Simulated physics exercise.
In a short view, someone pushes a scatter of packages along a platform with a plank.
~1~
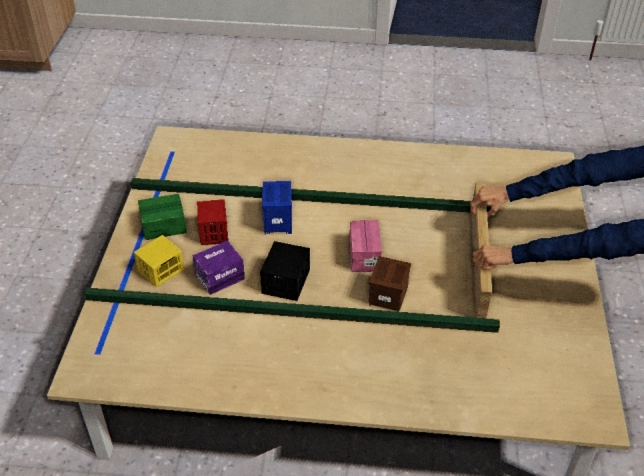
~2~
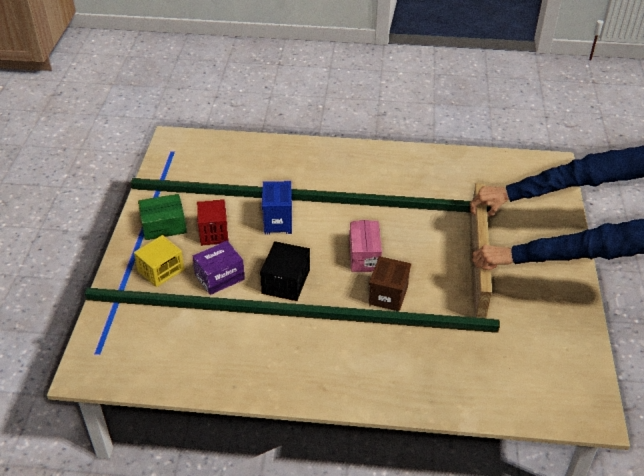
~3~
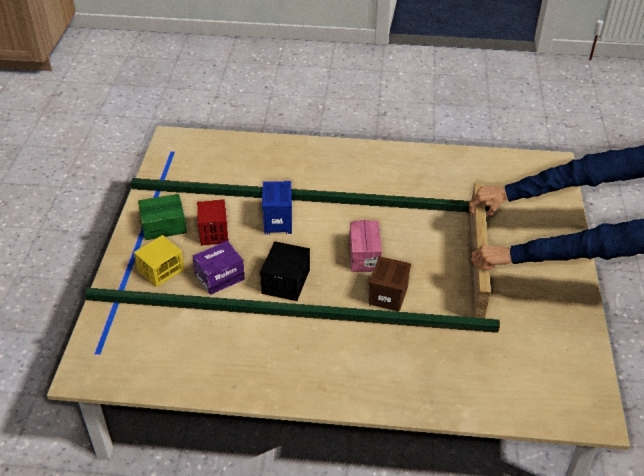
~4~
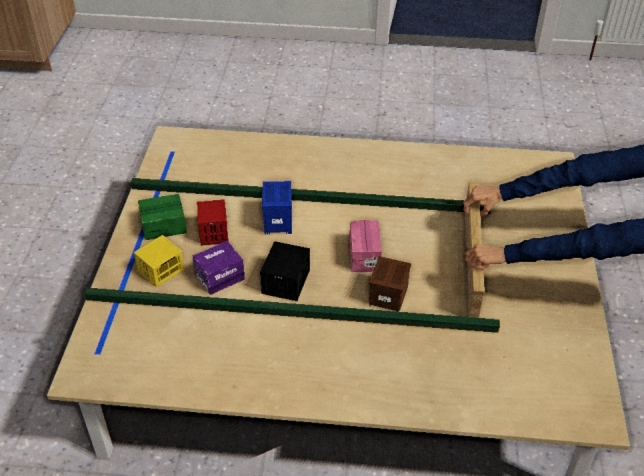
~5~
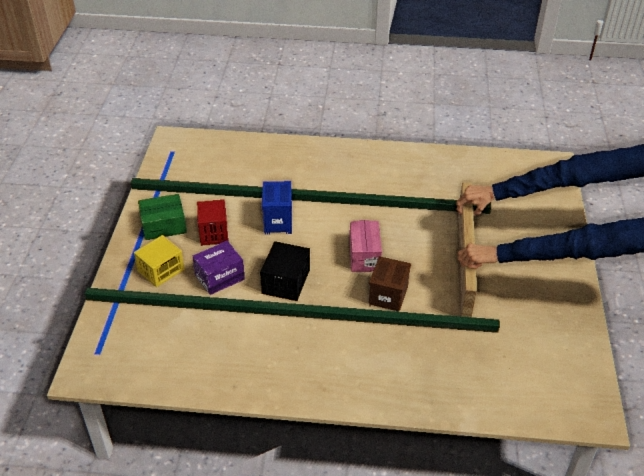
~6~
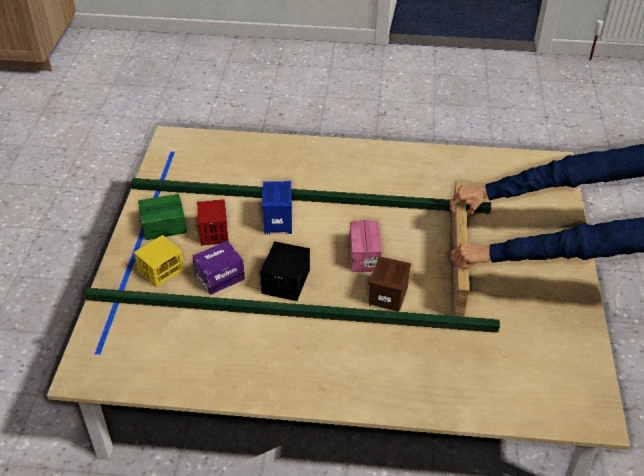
A wooden plank, gripped by two hands in dark blue sleeves, rests at the right of a table between two green rails, then slides slightly left. Eight colored boxes scattered ahead of it stay still, and a gap remains between the plank and the nearest brown box.
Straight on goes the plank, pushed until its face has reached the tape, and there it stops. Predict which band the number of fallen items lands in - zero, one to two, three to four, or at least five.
The number that fall lands in the band at least five.
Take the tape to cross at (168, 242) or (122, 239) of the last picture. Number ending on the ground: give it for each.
You'd get 3 the first time and 8 the second.
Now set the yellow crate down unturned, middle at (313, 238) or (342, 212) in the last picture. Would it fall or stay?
Taking the two places in order, it ends up down and then is safe.
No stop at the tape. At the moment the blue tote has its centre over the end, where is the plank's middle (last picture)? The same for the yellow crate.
Near (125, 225) and (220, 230).
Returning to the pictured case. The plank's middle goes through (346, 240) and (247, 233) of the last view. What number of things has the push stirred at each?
2, then 7.
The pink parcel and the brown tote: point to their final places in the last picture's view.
Roughly at (124, 230) and at (108, 265), in that order.
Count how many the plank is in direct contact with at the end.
Number: 3.
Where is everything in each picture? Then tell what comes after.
The first picture shows green parcel (162, 217); yellow crate (159, 261); red crate (213, 222); plank (480, 250); tape (140, 240).
The second picture shows yellow crate (159, 261); pink parcel (365, 246).
The third picture shows red crate (213, 223); plank (479, 249).
The fourth picture shows green parcel (162, 217); brown tote (389, 285).
The fifth picture shows yellow crate (159, 261); blue tote (278, 208).
The sixth picture shows green parcel (162, 217); yellow crate (159, 261); red crate (213, 223); plank (460, 248); tape (140, 240).
Early on, none off yet; green parcel at rest near (162, 217); yellow crate at rest near (159, 261); red crate at rest near (213, 223).
Finally, the number that fall off is five or more; lost, black crate, purple box, red crate, yellow crate and green parcel.
